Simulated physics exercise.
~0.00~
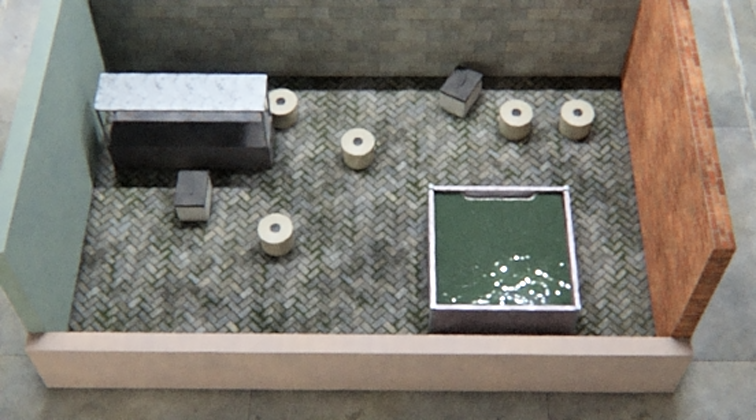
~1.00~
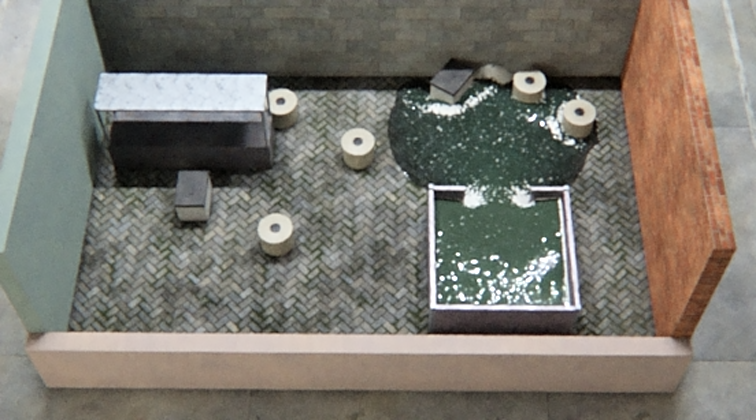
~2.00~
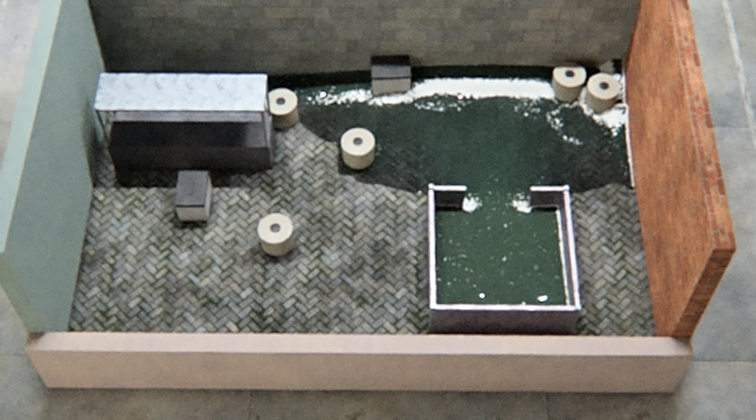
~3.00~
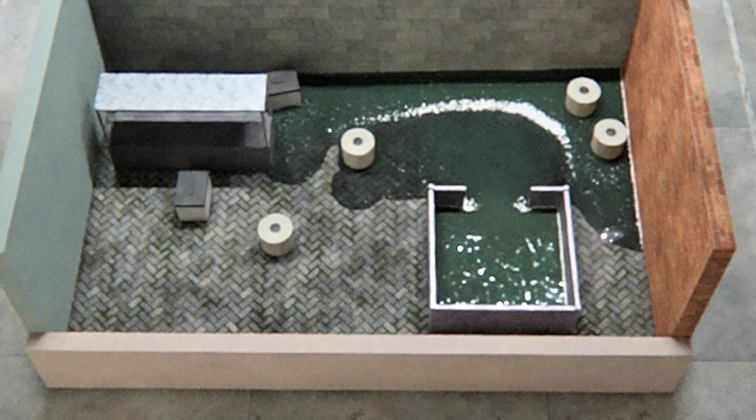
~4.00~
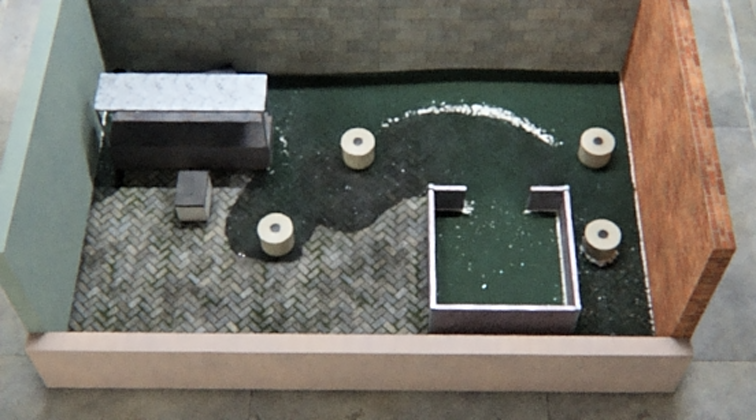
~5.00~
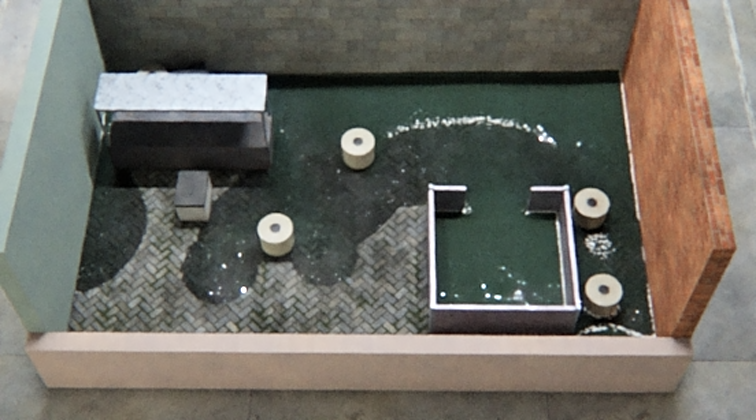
Green water bursts from the tank, spreads across the brick floor and carries several tubs away.
